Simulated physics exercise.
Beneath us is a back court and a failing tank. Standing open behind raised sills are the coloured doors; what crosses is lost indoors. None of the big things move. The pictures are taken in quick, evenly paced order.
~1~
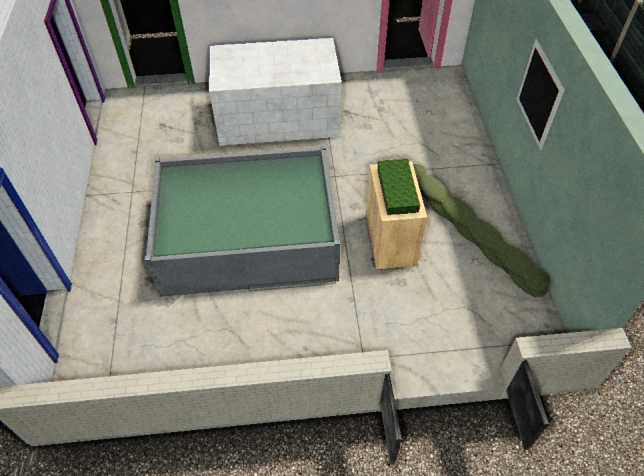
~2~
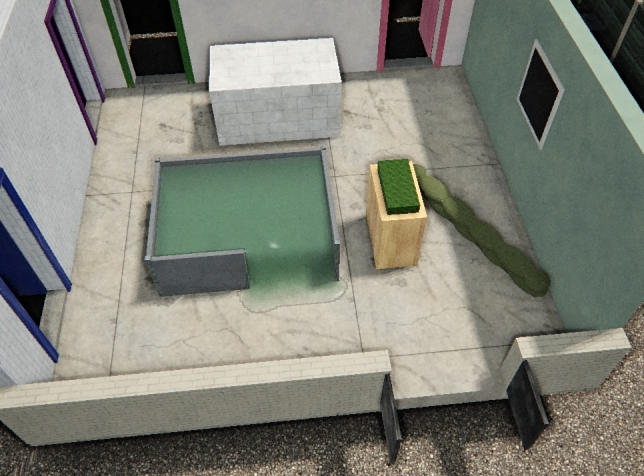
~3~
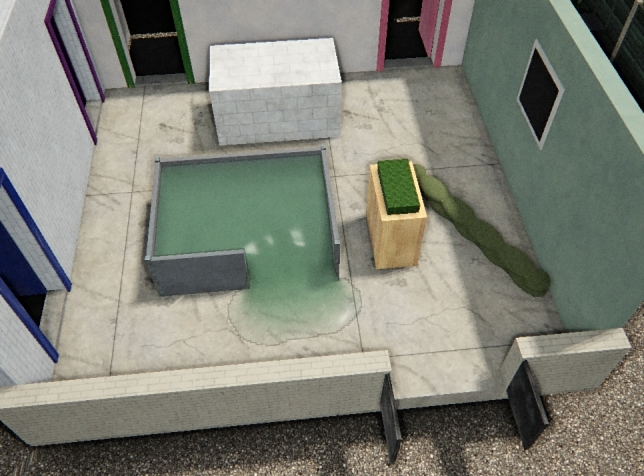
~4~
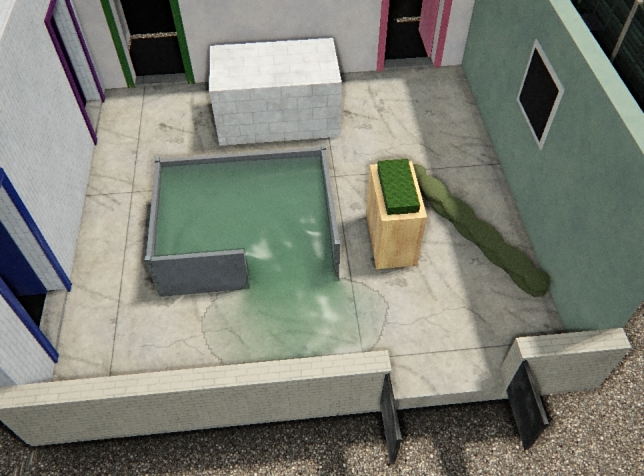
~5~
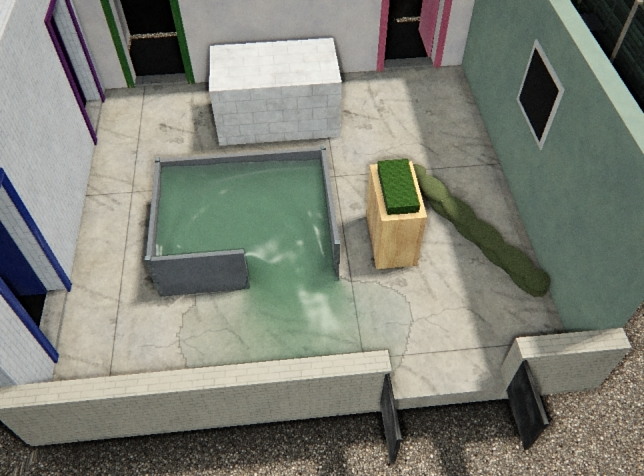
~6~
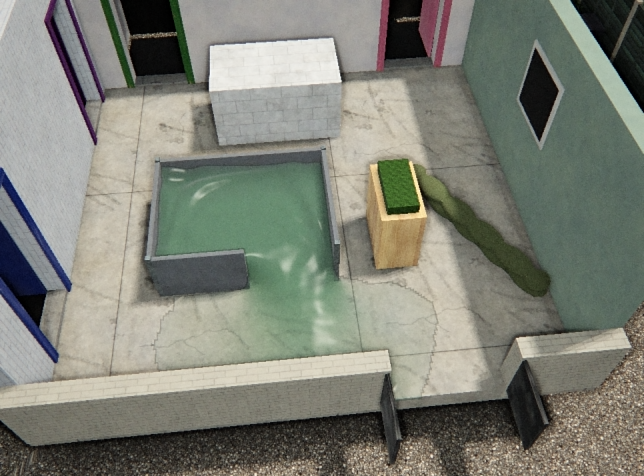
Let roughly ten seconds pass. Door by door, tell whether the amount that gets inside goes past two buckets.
In order: The purple door gets two buckets or less inside. The pink door gets two buckets or less inside. The green door gets more than two buckets inside. The blue door gets more than two buckets inside.
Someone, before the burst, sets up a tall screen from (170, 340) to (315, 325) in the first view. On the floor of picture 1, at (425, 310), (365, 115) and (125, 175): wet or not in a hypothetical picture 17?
In order: Soaked, untouched, untouched.
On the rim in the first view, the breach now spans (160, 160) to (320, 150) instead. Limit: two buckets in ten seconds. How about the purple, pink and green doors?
Result - purple door: Above the limit; pink door: Above the limit; green door: Above the limit.
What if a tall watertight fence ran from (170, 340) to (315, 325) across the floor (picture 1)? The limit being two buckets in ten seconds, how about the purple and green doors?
Separately, purple remains beneath the limit while green remains beneath the limit.
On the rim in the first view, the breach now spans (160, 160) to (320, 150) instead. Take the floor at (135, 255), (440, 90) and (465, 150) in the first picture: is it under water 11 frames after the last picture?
The first point is spared, the second soaked, the third soaked.
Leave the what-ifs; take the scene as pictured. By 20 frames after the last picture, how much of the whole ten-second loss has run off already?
Close to 40 per cent, I'd say.
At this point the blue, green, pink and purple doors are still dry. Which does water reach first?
I'd go with the blue one.
A moment on, water covers 20 % of the floor; the purple door not reached, the pink door not reached, the green door not reached, the blue door not reached.
Next, water covers 30 % of the floor; the purple door not reached, the pink door not reached, the green door not reached, the blue door under two buckets in.
Then, water covers 45 % of the floor; the purple door not reached, the pink door not reached, the green door not reached, the blue door over two buckets in.
Later, water covers 70 % of the floor; the purple door wet at the sill, nothing in, the pink door not reached, the green door under two buckets in, the blue door far over two buckets in.
In the end, water covers 90 % of the floor; the purple door under two buckets in, the pink door wet at the sill, nothing in, the green door over two buckets in, the blue door far over two buckets in.
